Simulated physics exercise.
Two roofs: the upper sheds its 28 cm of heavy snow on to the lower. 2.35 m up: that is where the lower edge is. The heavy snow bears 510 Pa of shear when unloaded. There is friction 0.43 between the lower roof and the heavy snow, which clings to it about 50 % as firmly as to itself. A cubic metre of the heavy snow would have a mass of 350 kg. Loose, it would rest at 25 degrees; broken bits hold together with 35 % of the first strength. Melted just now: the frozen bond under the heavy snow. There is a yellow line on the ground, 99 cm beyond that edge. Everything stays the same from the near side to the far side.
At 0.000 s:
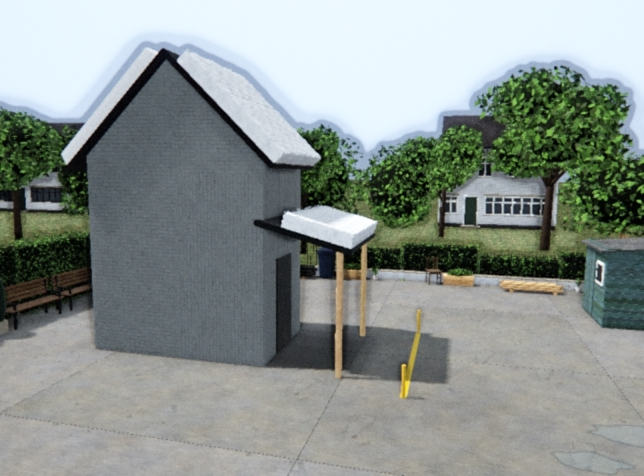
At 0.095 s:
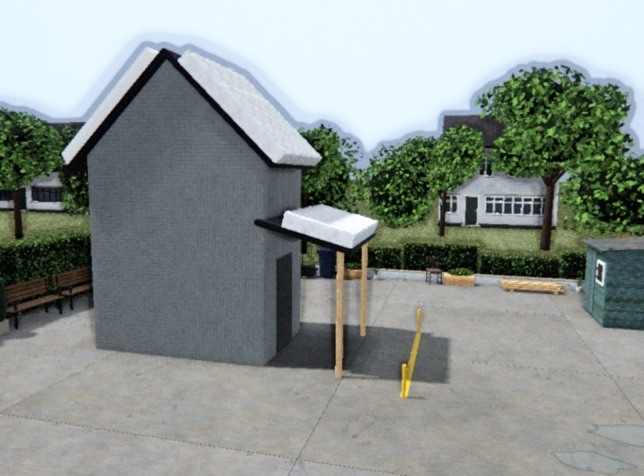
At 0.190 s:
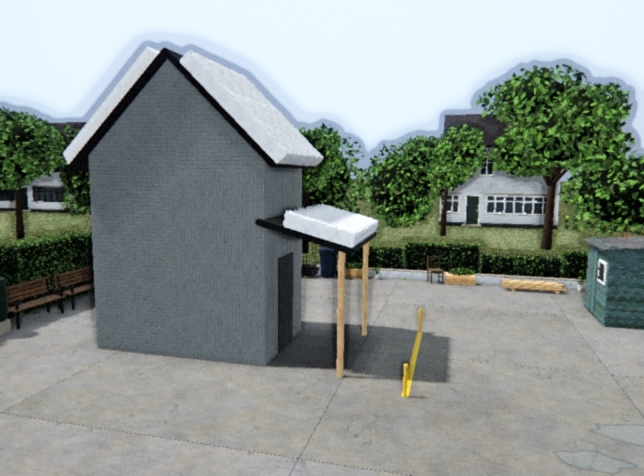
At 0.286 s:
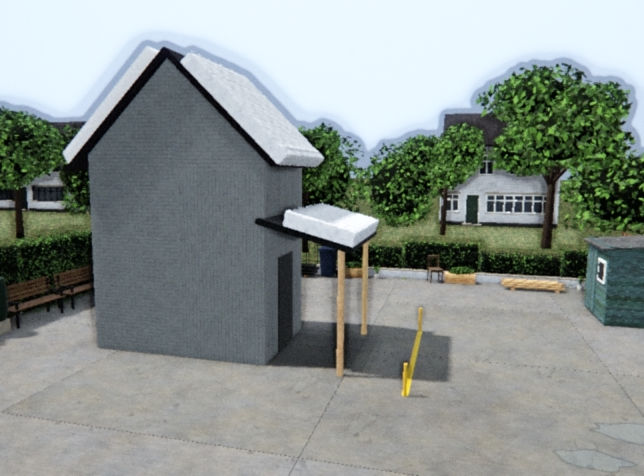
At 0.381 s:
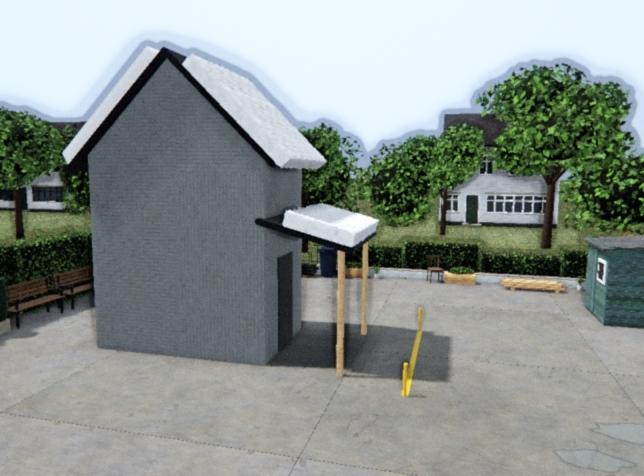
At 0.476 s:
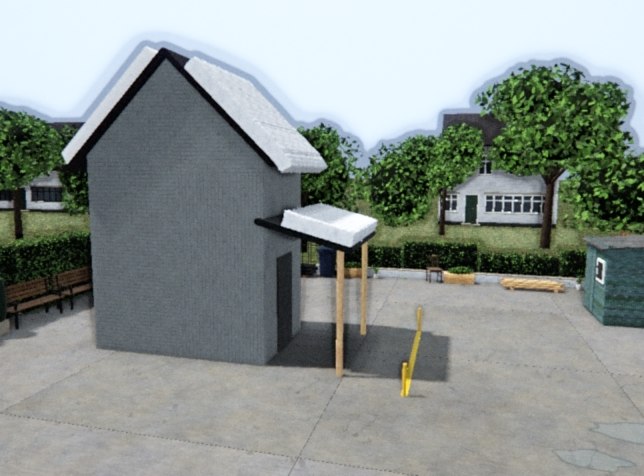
A tall grey brick building with a steep, snow-covered roof stands left of centre in a paved yard, seen from slightly above by a still camera. A small snow-topped porch on wooden posts juts from its right side near a yellow bar, with benches left, a green shed right, and hedges, trees and white houses behind. The thick white layer on the main roof's right slope slides very slightly down toward the right, while everything else stays still.
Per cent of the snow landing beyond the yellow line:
Roughly 40 %.
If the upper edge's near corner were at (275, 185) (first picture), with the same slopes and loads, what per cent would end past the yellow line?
That would come to around 20 %.
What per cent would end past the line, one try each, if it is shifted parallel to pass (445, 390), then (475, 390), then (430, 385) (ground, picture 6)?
I'd guess near 25 %, then near 14 %, and near 30 % on the last try.
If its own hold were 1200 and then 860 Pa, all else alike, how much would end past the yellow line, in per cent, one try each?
In order: Around 5 % and around 18 %.
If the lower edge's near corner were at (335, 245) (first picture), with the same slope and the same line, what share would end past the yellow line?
That would be roughly 45 percent.
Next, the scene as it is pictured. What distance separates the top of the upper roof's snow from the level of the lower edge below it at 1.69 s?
1.5 m, roughly.
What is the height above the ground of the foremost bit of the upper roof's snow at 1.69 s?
Height: Approx. 2.6 m.
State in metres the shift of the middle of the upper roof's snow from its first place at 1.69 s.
Some 2.4 m.
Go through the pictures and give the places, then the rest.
The first picture shows leading edge of the heavy snow at (275, 155).
The second picture shows leading edge of the heavy snow at (276, 155), its middle shifted 8 mm.
The third picture shows leading edge of the heavy snow at (278, 156), its middle shifted 3.3 cm.
The fourth picture shows leading edge of the heavy snow at (280, 154), its middle shifted 7.4 cm, 2 % of it past the upper edge, in one piece.
The fifth picture shows leading edge of the heavy snow at (282, 151), its middle shifted 13 cm, 5 % of it past the upper edge, in one piece.
The sixth picture shows leading edge of the heavy snow at (285, 153), its middle shifted 21 cm, 8 % of it past the upper edge, cracking.
After 1.03 s, none is below the lower edge and 0 % is past the line.
After 1.69 s, none is below the lower edge and 0 % is past the line.
After 2.34 s, 44 % is below the lower edge and 18 % is past the line.
After 3.00 s, 63 % is below the lower edge and 39 % is past the line.
After 4.10 s, at the end, 64 % is below the lower edge and 40 % is past the line.
